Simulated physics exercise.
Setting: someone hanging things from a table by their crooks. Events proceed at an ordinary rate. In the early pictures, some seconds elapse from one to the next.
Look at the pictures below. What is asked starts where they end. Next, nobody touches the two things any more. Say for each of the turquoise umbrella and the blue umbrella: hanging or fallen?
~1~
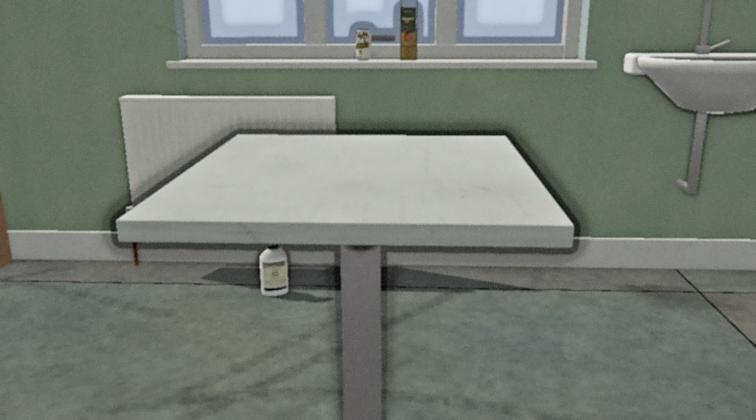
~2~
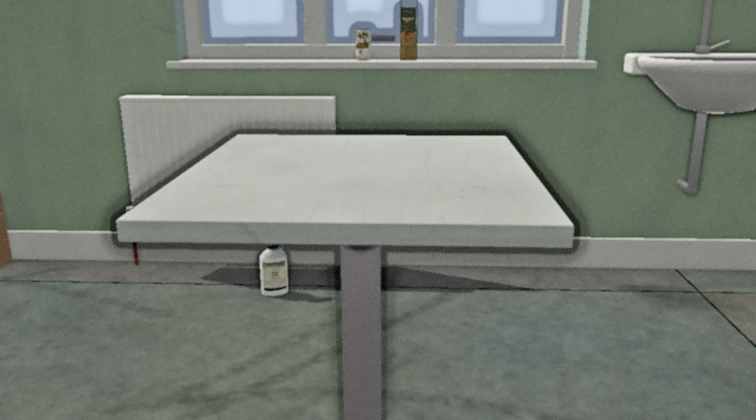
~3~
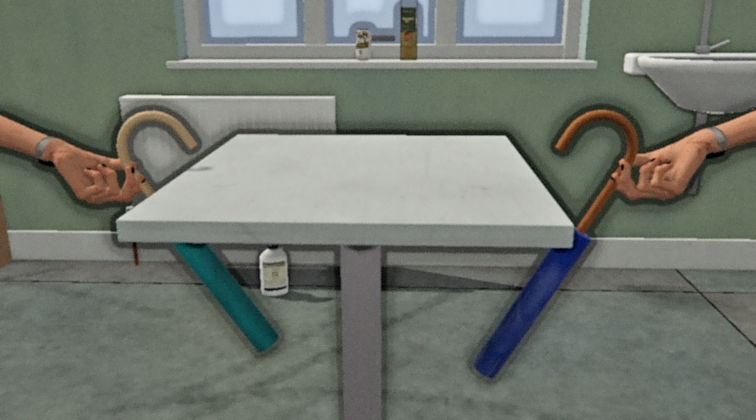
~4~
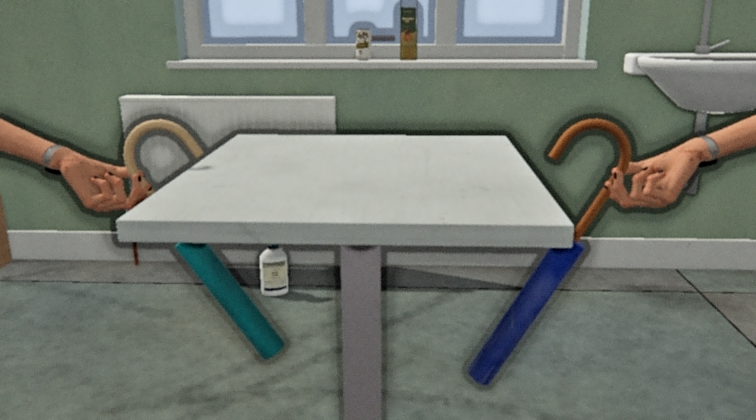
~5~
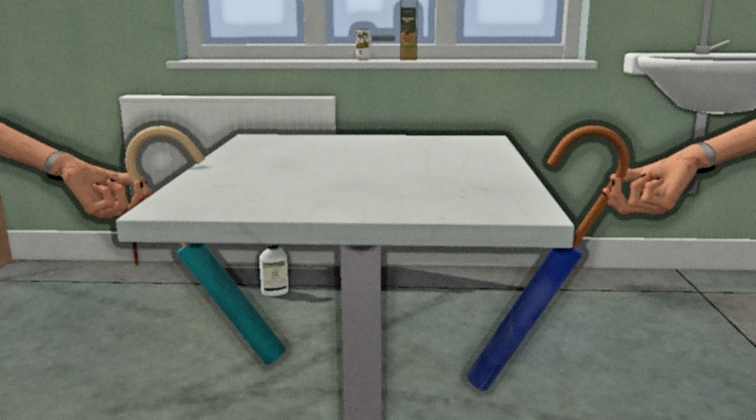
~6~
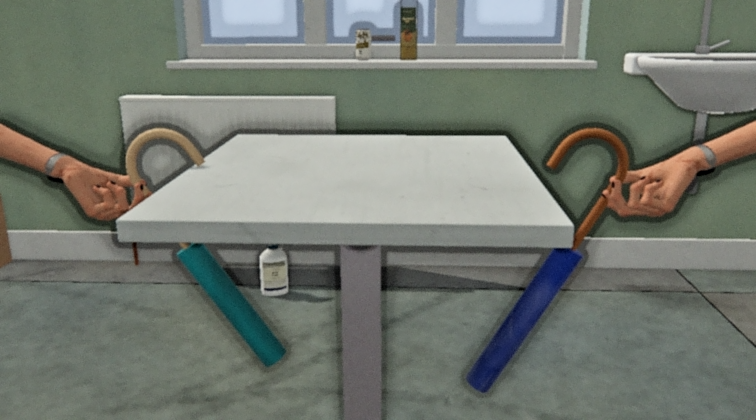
Turquoise umbrella: Hanging; blue umbrella: Fallen.
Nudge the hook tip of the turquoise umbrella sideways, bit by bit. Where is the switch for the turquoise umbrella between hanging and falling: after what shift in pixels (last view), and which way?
12 px left, roughly.
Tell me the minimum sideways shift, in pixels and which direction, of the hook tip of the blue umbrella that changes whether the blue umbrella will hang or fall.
Some 20 pixels, leftward.
Then, 0.36 s later than the last frame, turquoise umbrella at rest near (219, 248); blue umbrella dropping.
When it is over, the turquoise umbrella hangs from the table, near (221, 248); the blue umbrella slips off.
